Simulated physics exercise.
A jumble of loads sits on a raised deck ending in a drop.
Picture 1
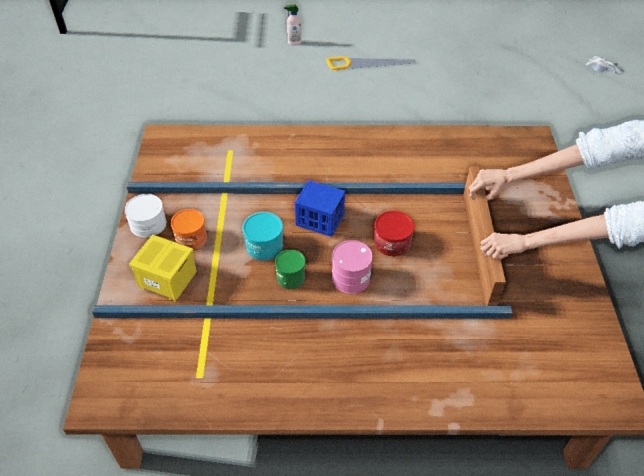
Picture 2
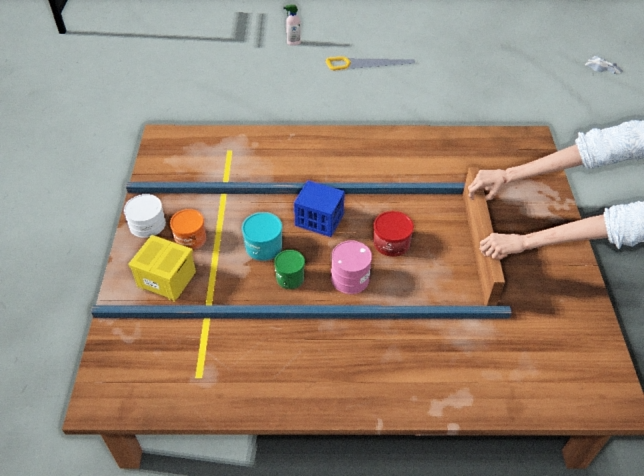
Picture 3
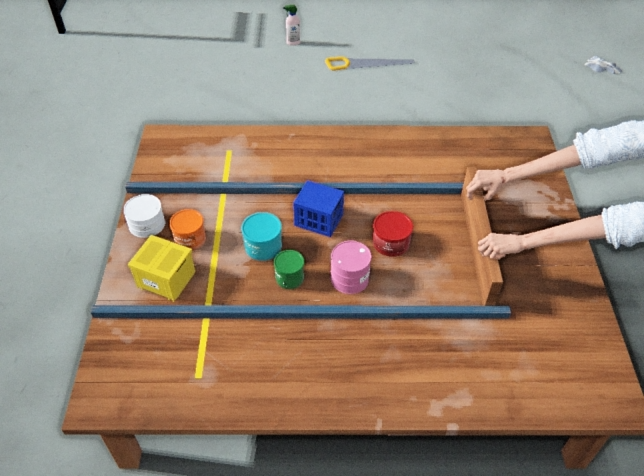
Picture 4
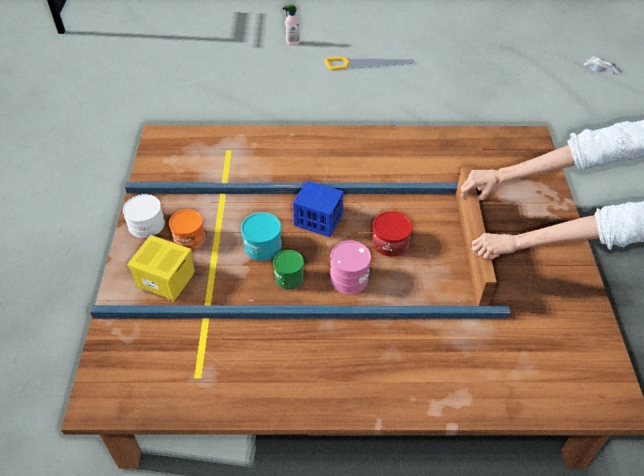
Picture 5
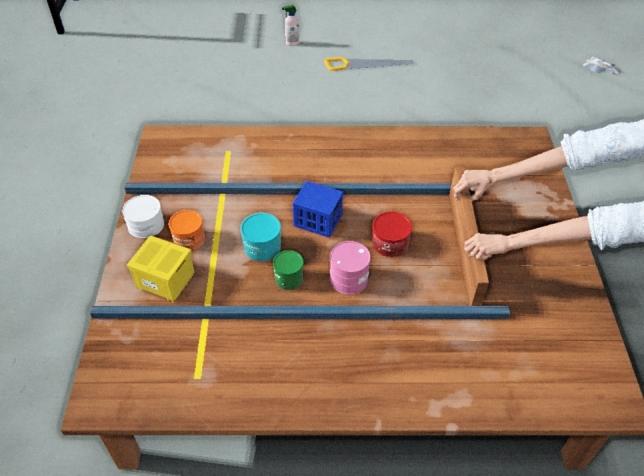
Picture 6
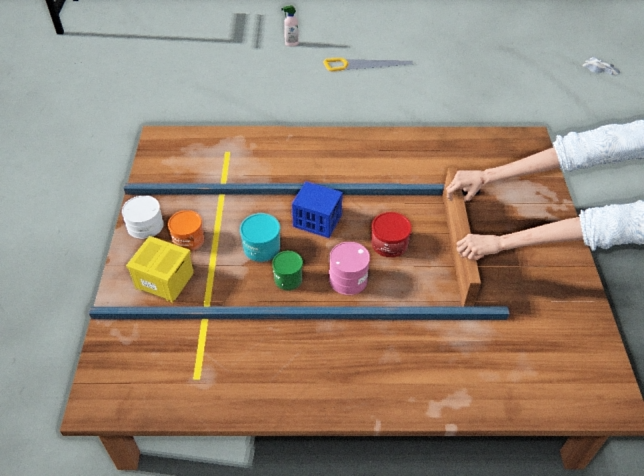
A wooden plank, gripped by two white-sleeved hands at the right, slides slightly left between two blue-grey rails on a wooden table seen from above at an angle. White and orange canisters and a yellow box sit left of a yellow tape line, with turquoise, green, pink and red canisters and a blue crate to its right. The loads stay put as the plank creeps along, the view nearly still.
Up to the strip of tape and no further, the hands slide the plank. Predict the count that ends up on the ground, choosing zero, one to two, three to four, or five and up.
The number sent down is nothing.
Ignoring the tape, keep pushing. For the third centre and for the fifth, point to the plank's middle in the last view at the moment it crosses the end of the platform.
I'd say close to (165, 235), and after that close to (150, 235).
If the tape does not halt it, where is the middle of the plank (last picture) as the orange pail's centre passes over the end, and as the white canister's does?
The orange pail gives roughly (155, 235), the white canister roughly (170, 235).
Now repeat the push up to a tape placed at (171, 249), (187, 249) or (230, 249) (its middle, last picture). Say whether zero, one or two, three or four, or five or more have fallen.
Going through the places as listed, I'd say either one or two, then 1 or 2, then no fall at all.
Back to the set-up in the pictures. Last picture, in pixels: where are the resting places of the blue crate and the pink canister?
In the last picture, roughly (201, 198) and (188, 269).
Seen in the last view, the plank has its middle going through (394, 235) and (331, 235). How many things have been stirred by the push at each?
At the first spot 1, then 4.
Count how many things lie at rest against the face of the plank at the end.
It is in contact with 3.
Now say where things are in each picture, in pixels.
In the first picture, white canister (146, 216); yellow tote (165, 268); orange pail (190, 230); plank (482, 234); tape (217, 248).
In the second picture, yellow tote (164, 269); blue crate (319, 209).
In the third picture, orange pail (189, 230); plank (480, 235).
In the fourth picture, white canister (144, 216); green pail (289, 270).
In the fifth picture, yellow tote (163, 269); turquoise pail (262, 237).
In the sixth picture, white canister (143, 217); yellow tote (162, 270); orange pail (187, 231); plank (460, 235); tape (214, 249).
A little later, none off yet; white canister at rest near (143, 217); yellow tote at rest near (162, 270); orange pail at rest near (187, 231).
When it is over, the number that fall off is zero.
